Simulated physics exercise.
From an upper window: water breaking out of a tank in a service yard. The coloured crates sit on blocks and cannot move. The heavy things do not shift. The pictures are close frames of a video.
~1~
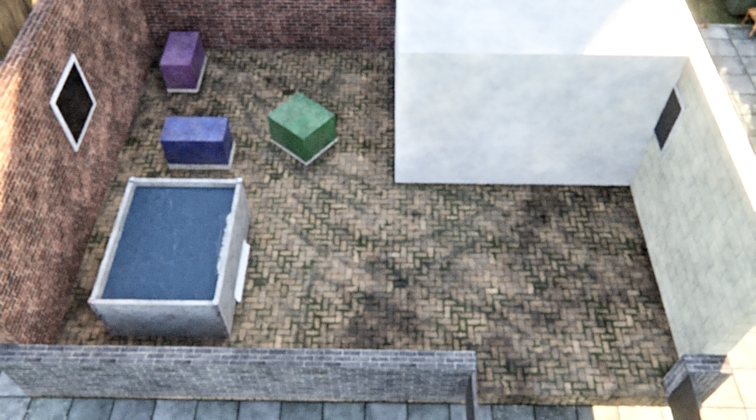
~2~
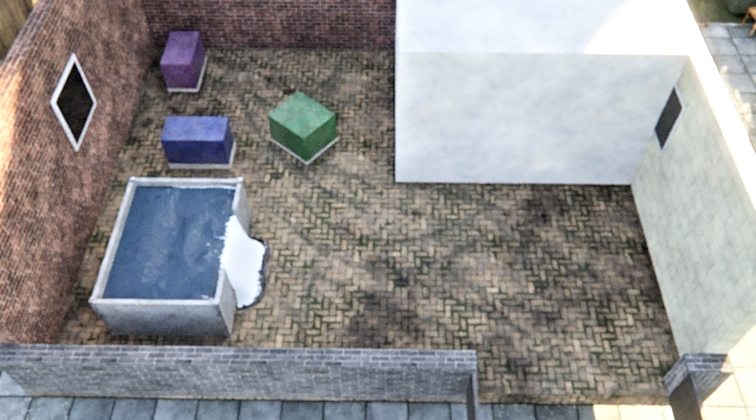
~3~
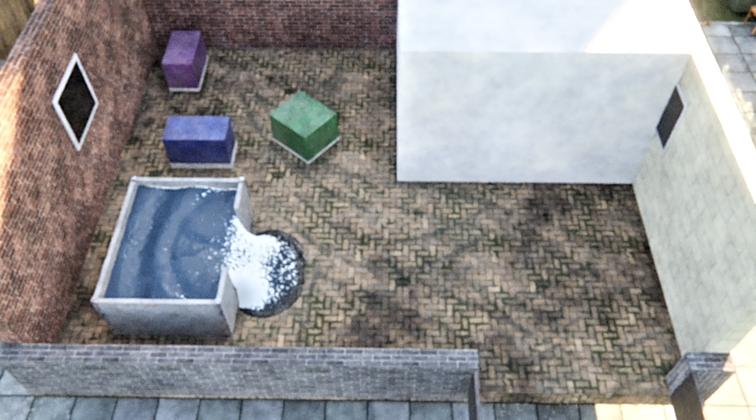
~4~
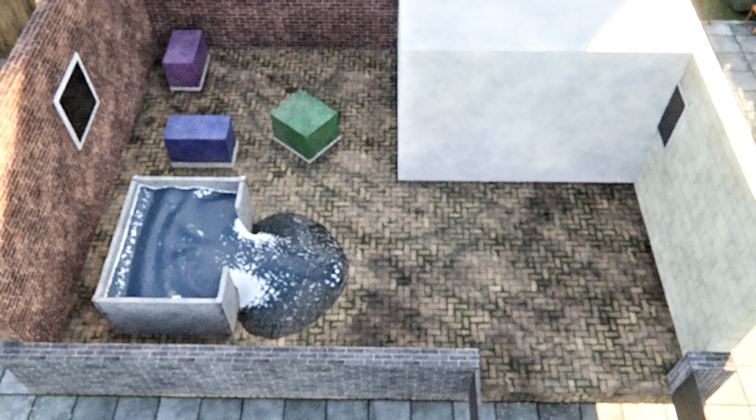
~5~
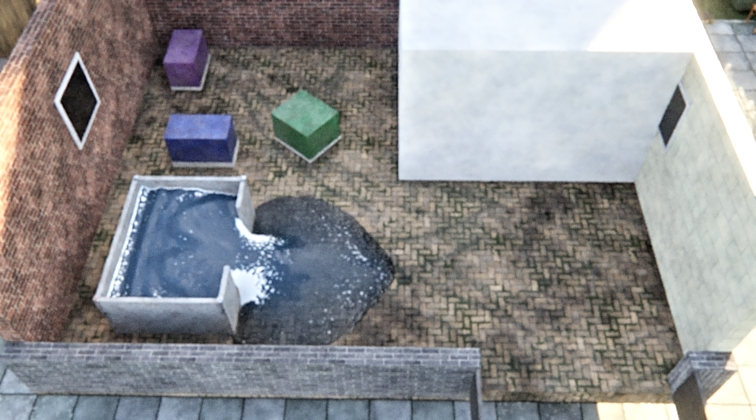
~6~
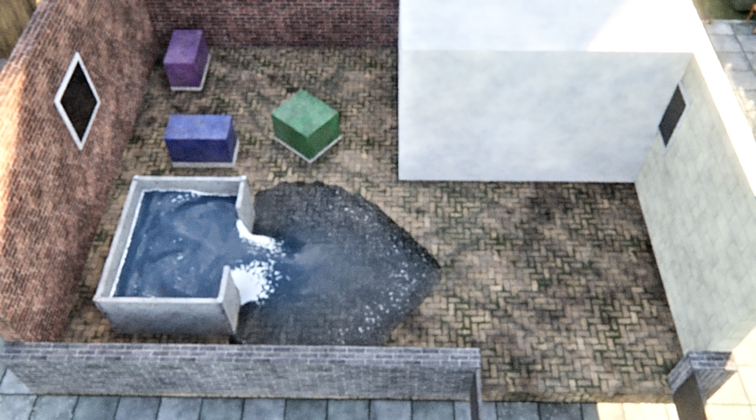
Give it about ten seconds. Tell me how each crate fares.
The blue crate stays dry; the purple crate stays dry; the green crate gets wet.
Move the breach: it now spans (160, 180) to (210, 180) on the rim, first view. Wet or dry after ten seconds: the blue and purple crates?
In short: The blue one is soaked; the purple one gets wet.
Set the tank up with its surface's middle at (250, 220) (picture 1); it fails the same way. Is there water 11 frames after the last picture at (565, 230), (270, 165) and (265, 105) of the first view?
One after the other: Wet, dry, clear.
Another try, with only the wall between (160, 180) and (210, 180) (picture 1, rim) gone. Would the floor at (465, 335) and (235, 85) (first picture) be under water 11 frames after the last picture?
In that order: Free of water, awash.
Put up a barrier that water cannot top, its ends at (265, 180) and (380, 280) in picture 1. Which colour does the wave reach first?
That is the crate marked blue.
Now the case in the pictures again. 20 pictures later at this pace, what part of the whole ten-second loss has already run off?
Roughly 15 per cent.
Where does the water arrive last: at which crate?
It is the purple one.
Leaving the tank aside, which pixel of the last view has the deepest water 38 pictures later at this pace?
Close to (451, 182).
A moment on, water covers 40 % of the floor; the blue crate not reached, the purple crate not reached, the green crate water round its plinth.
Next, water covers 55 % of the floor; the blue crate not reached, the purple crate not reached, the green crate water round its plinth.
Then, water covers 60 % of the floor; the blue crate water round its plinth, the purple crate not reached, the green crate water round its plinth.
Later, water covers 65 % of the floor; the blue crate water round its plinth, the purple crate water round its plinth, the green crate water round its plinth.
In the end, water covers 85 % of the floor; the blue crate stayed above the water, the purple crate stayed above the water, the green crate was topped.
